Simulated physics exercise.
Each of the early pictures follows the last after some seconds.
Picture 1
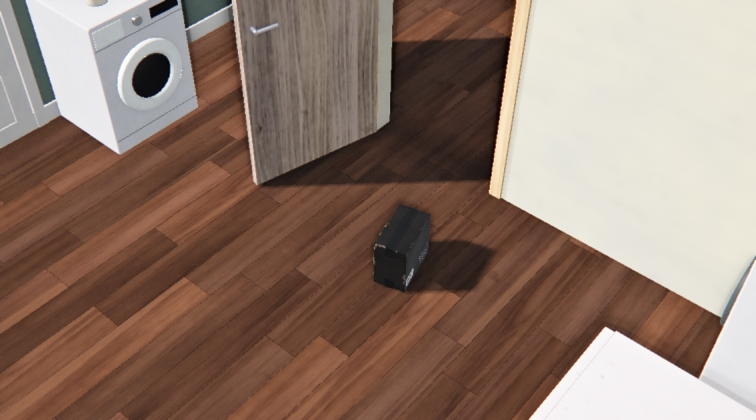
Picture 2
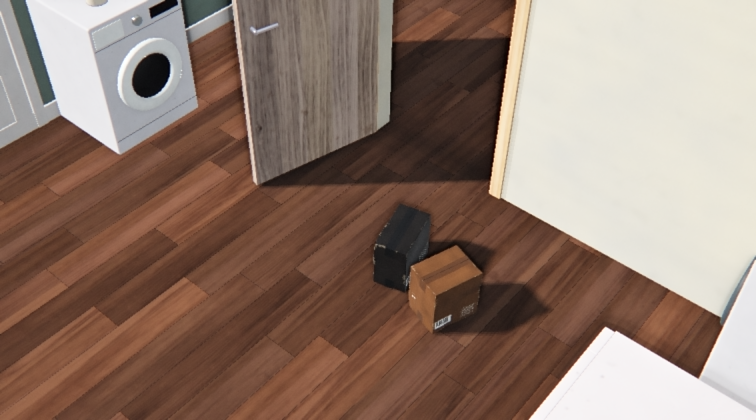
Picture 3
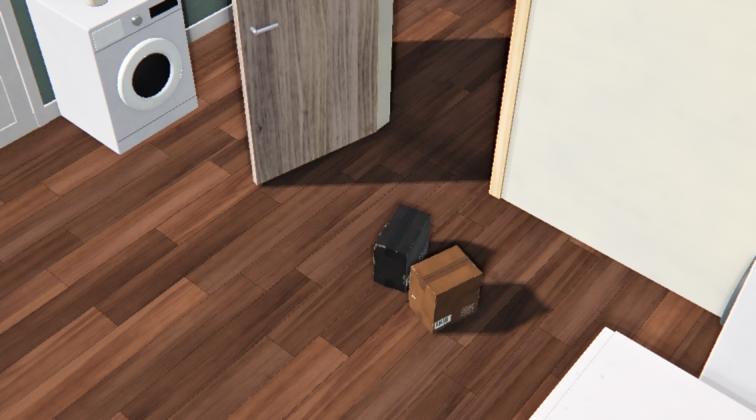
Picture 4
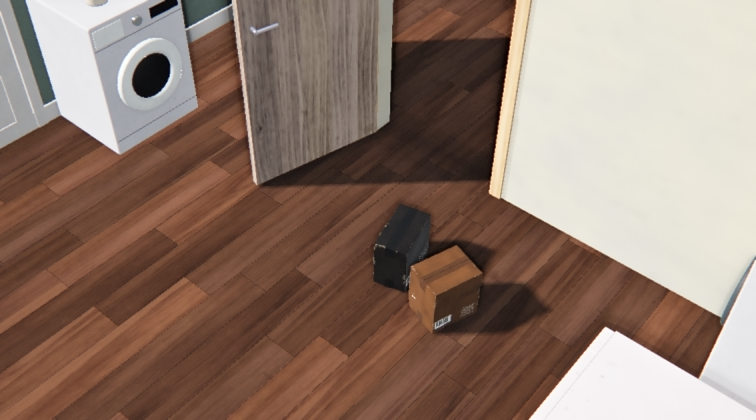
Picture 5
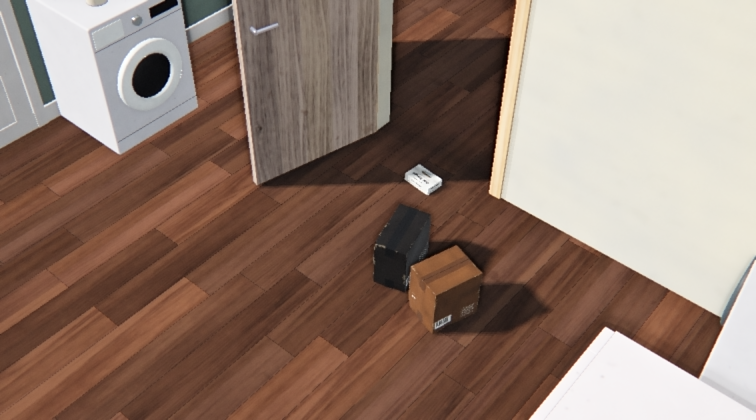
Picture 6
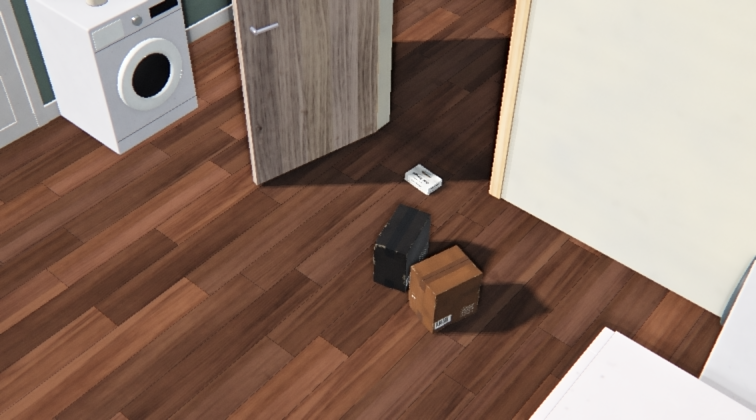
The clip shows a wood floor with a washing machine, a still, wide-open door and a black box; a brown box appears beside the black one, then a small white packet appears near the doorway, with nothing else visibly moving.
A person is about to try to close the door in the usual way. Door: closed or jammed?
The door ends up closed.
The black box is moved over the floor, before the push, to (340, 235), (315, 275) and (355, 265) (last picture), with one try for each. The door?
The door meets the jamb in the first try, meets the jamb in the second and meets the jamb in the third.
Then, 1.40 s on from there, open by 58°.
Then, 2.30 s on from there, open by 17°; white packet shifted a little near (438, 175).
In the end, open by 0°; moved from the start, white packet; the other 2 unmoved. At the end, from the last picture's camera, white packet near (458, 161).
